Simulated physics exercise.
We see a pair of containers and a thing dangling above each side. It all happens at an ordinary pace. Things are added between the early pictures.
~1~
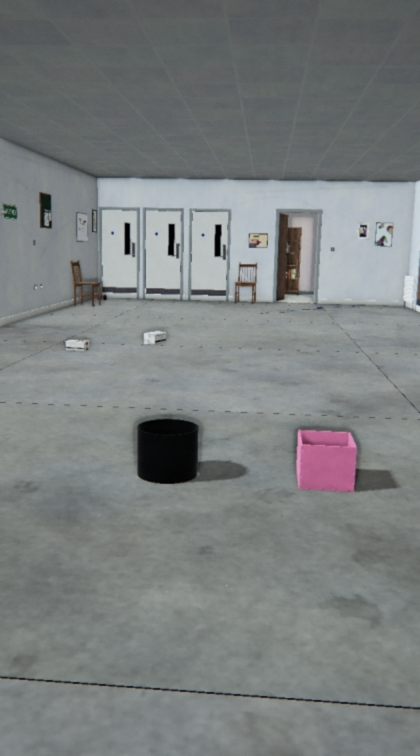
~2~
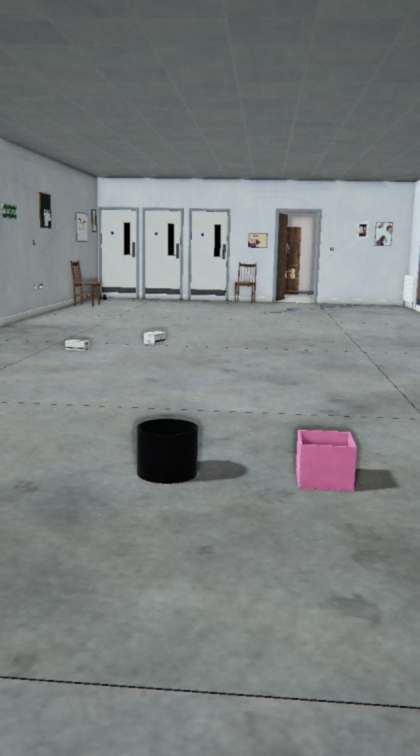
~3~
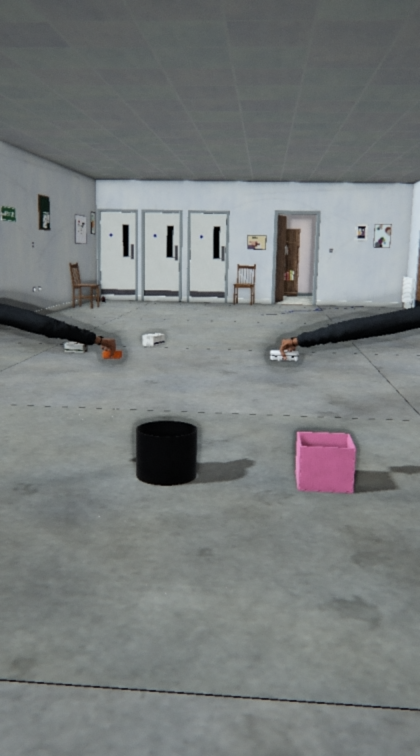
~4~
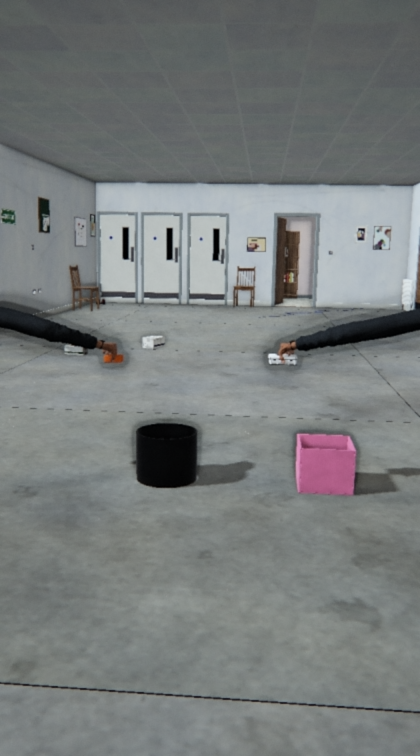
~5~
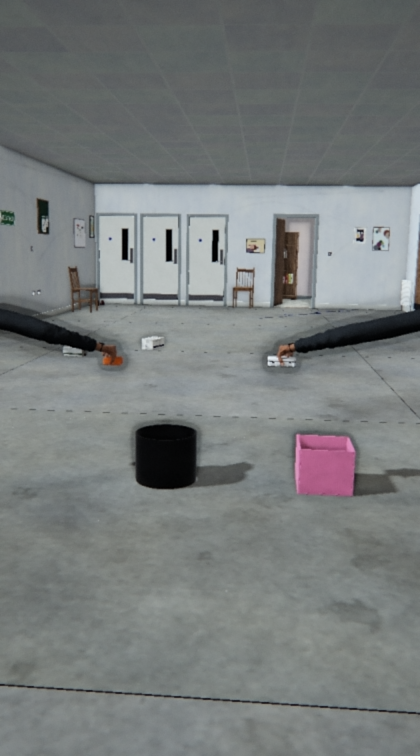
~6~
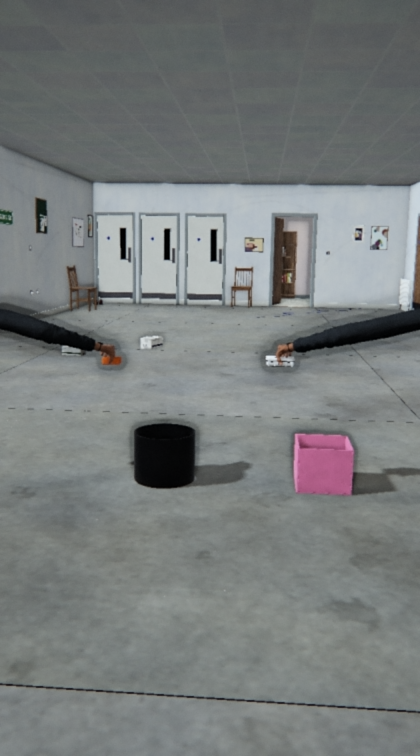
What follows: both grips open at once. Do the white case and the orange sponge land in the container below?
Outcome: The white case misses and the orange sponge misses.
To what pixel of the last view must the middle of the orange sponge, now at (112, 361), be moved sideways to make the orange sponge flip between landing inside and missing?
Close to (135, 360).
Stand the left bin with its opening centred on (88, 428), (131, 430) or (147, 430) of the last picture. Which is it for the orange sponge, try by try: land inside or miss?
The orange sponge goes in; goes in; is not caught.
Then, 0.20 s on from there, white case on its way down near (279, 385); orange sponge on its way down near (112, 384).
Then, 0.32 s on from there, white case on its way down near (277, 432); orange sponge on its way down near (112, 430).
In the end, the white case falls beside it, near (276, 480); the orange sponge falls beside it, near (113, 473).
